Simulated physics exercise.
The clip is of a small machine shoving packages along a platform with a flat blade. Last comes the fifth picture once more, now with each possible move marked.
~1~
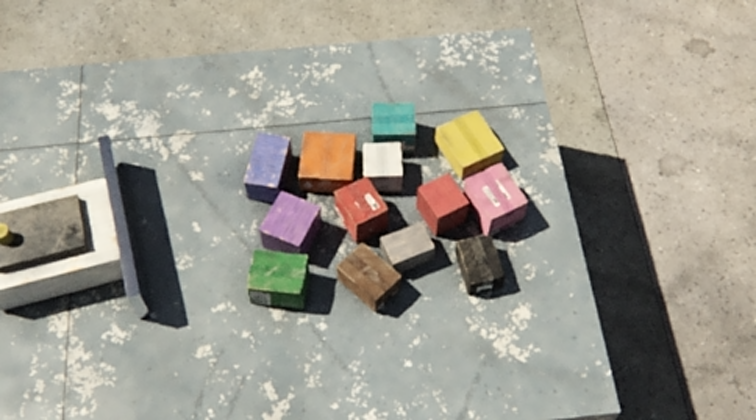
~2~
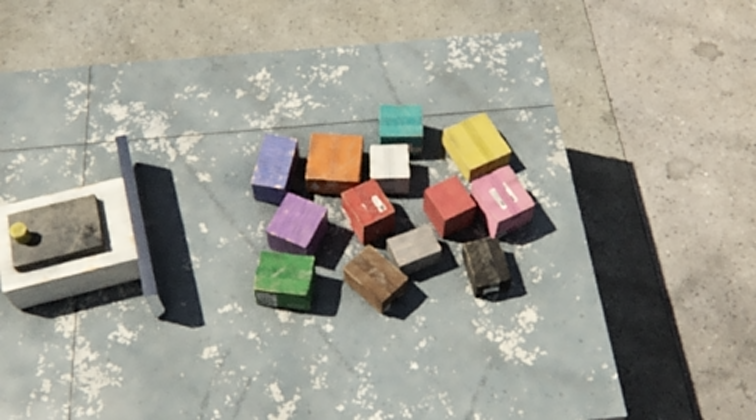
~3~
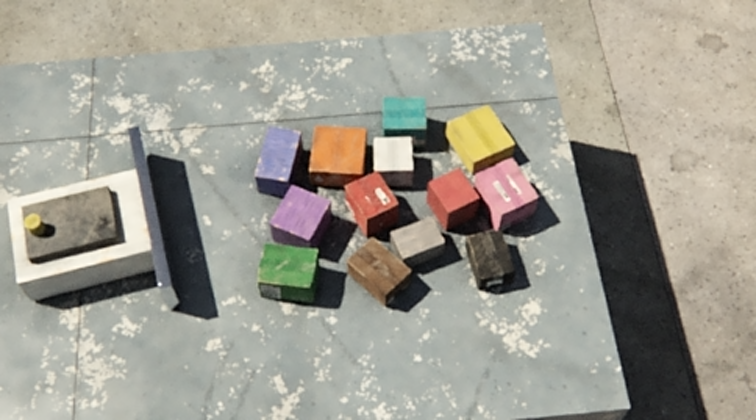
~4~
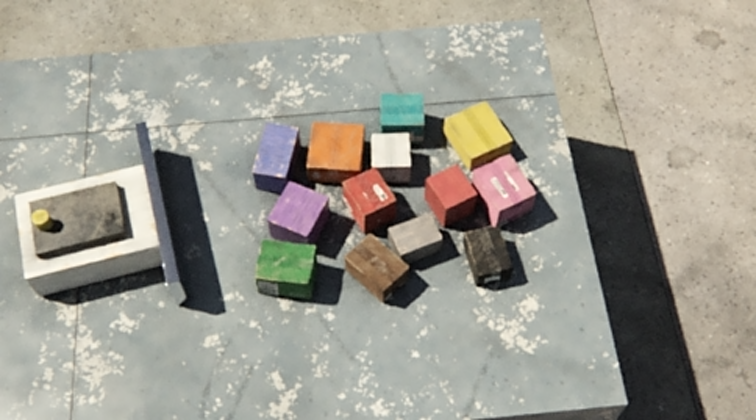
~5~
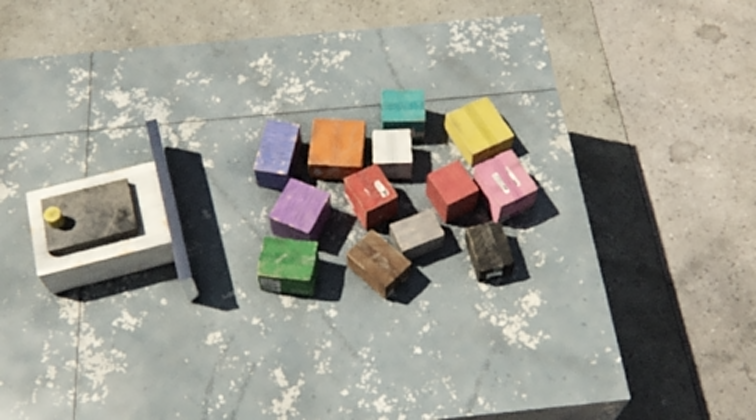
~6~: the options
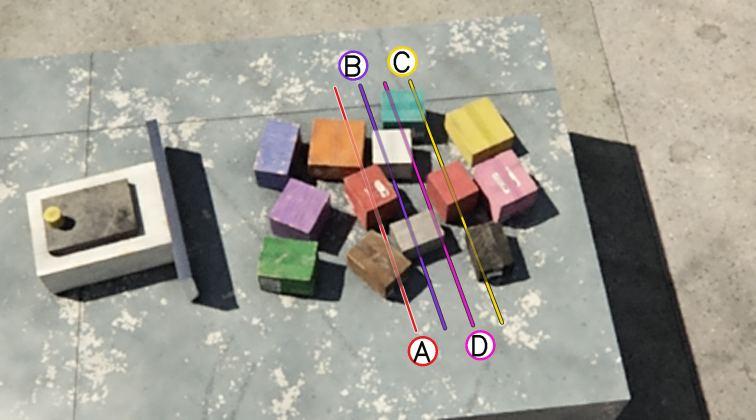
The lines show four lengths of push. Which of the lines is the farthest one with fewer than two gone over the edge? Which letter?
As far as mark D.
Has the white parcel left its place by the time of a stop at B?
Yes.
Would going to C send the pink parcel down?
Yes.
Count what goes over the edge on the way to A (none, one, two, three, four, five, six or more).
By then, none.
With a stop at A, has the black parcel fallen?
No.
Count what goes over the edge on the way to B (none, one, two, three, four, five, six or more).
In all, none.
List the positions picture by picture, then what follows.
In the first picture, blue crate (269, 168); green parcel (278, 279); red crate (442, 205).
In the second picture, robot (63, 229); grey crate (414, 251).
In the third picture, robot (77, 221); white parcel (393, 162).
In the fourth picture, robot (84, 217); black parcel (488, 256).
In the fifth picture, robot (96, 214); orange box (337, 150); turquoise parcel (403, 115); brown box (378, 265).
On the marked copy, A at (373, 201); B at (400, 199); C at (453, 194); D at (426, 196).
With D. Early on, robot (190, 205); green parcel (318, 259); blue crate (283, 153).
Further on, robot (285, 196); pink parcel (516, 180); yellow box (493, 128).
At the end, robot (354, 190); pink parcel (569, 163); yellow box (556, 118); none fallen.
As for the rest, A is within the limit but short; B is within the limit but short; C drops two.
